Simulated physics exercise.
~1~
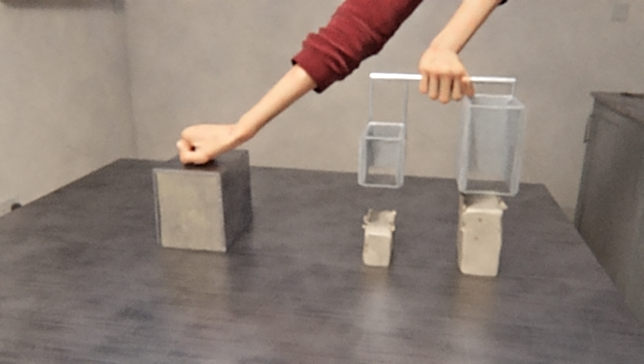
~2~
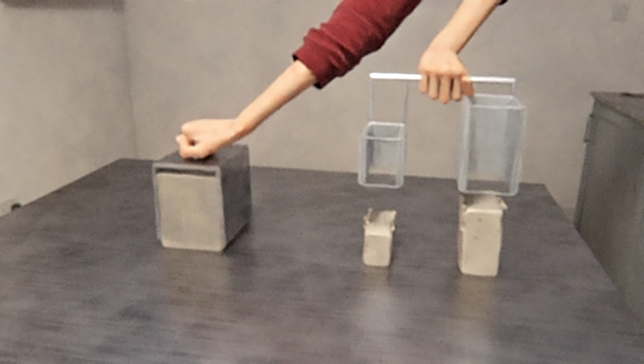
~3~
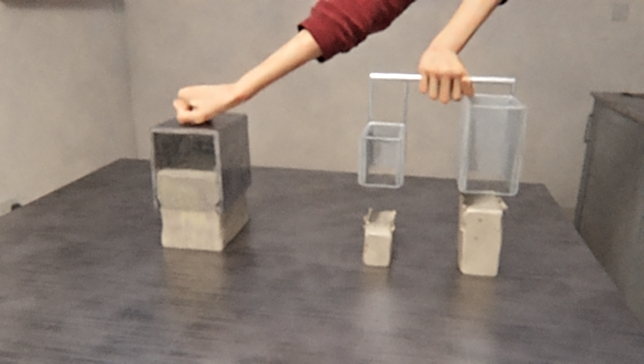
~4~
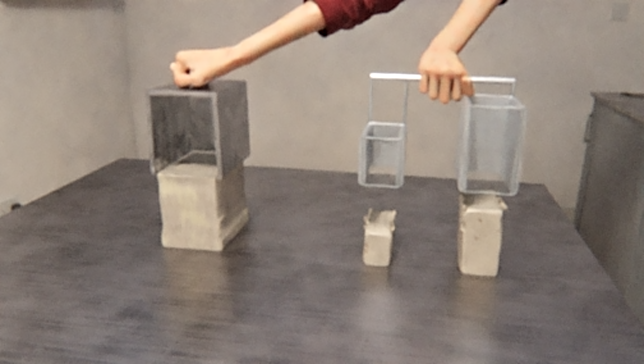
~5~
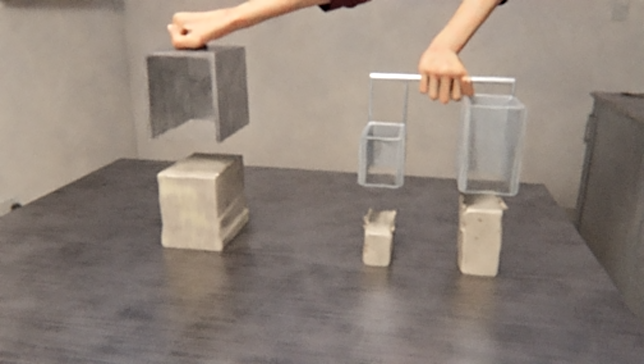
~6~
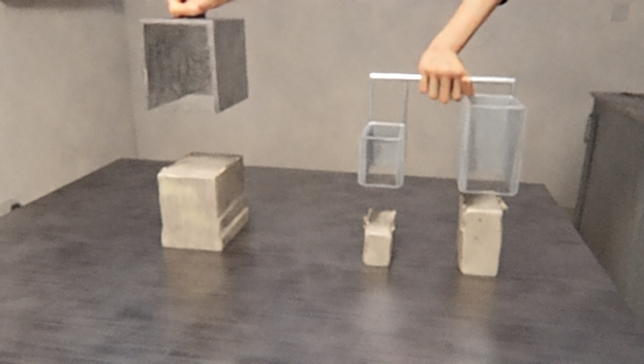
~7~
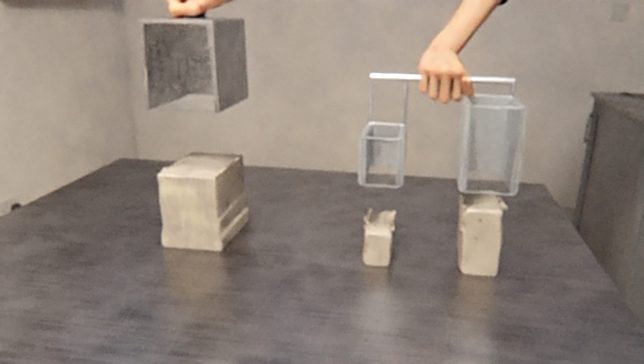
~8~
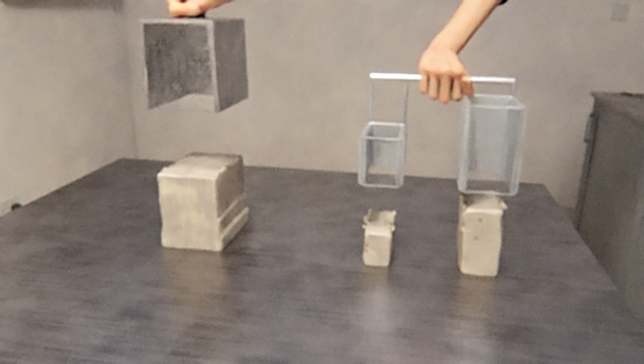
On a dark table in a plain grey room, a fist on the left drew a dark square tin straight up off a pale clay block, which stayed standing nearly whole, while another hand kept two clear containers above two smaller lumps.
